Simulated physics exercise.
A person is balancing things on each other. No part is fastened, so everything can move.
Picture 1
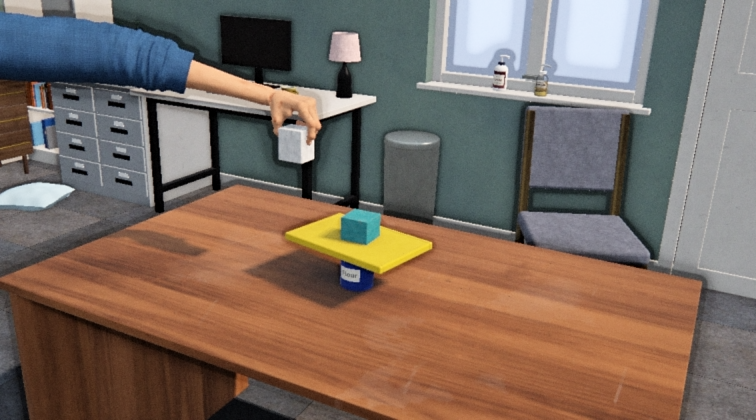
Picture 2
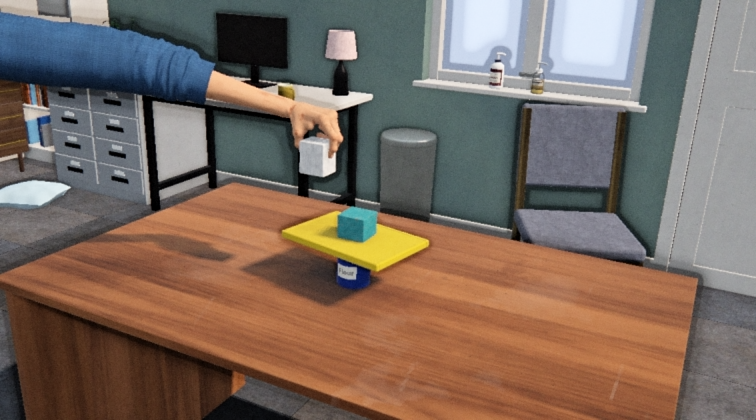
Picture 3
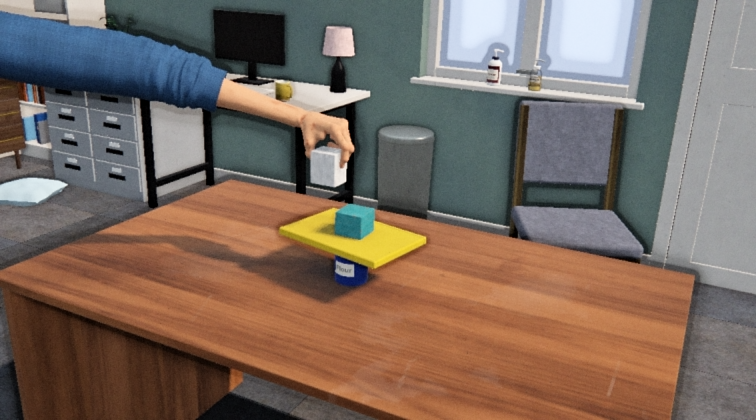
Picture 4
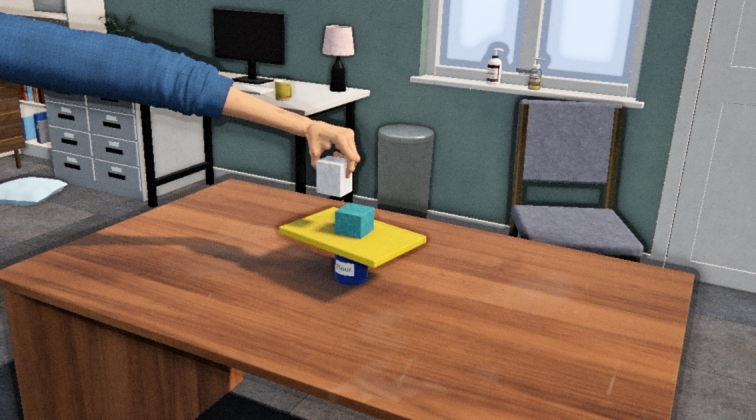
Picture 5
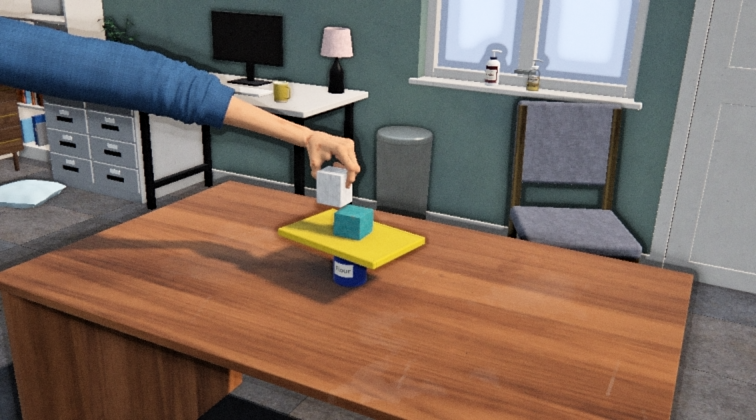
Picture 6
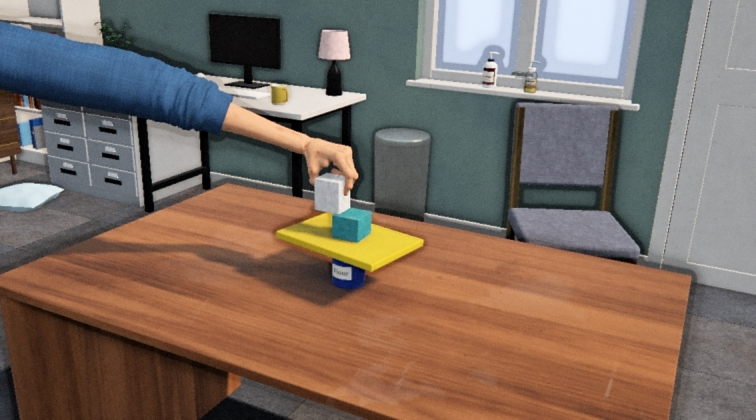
A hand lowers a white block beside the turquoise block above a yellow tray.
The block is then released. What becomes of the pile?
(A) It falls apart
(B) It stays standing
A, it falls apart.
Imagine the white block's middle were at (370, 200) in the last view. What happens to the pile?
After that, the pile falls over.
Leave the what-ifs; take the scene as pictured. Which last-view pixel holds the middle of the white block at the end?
The object finishes somewhere near (235, 240).
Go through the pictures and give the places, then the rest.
Coming down; white block (296, 144); turquoise block (361, 227), in the first picture.
Coming down; white block (317, 156), in the second picture.
Coming down; white block (329, 167); yellow tray (352, 236), in the third picture.
Coming down; white block (334, 176); turquoise block (355, 221), in the fourth picture.
Coming down; white block (335, 187), in the fifth picture.
Set down, still held; white block (333, 193); yellow tray (349, 239), in the sixth picture.
Then, 0.40 s after the last picture, white block now fallen; turquoise block tipped 11° from how it was; yellow tray tipped 11° from how it was.
Then, 0.70 s after the last picture, turquoise block tipped 44° from how it was; yellow tray tipped 44° from how it was.
Then, 0.80 s after the last picture, turquoise block now fallen; yellow tray tipped 39° from how it was.
Then, 1.00 s after the last picture, yellow tray tipped 34° from how it was.
At rest, fallen, white block, turquoise block and yellow tray; blue jar in place. Seen from the same camera at the end, white block near (236, 240). The pile gives way.
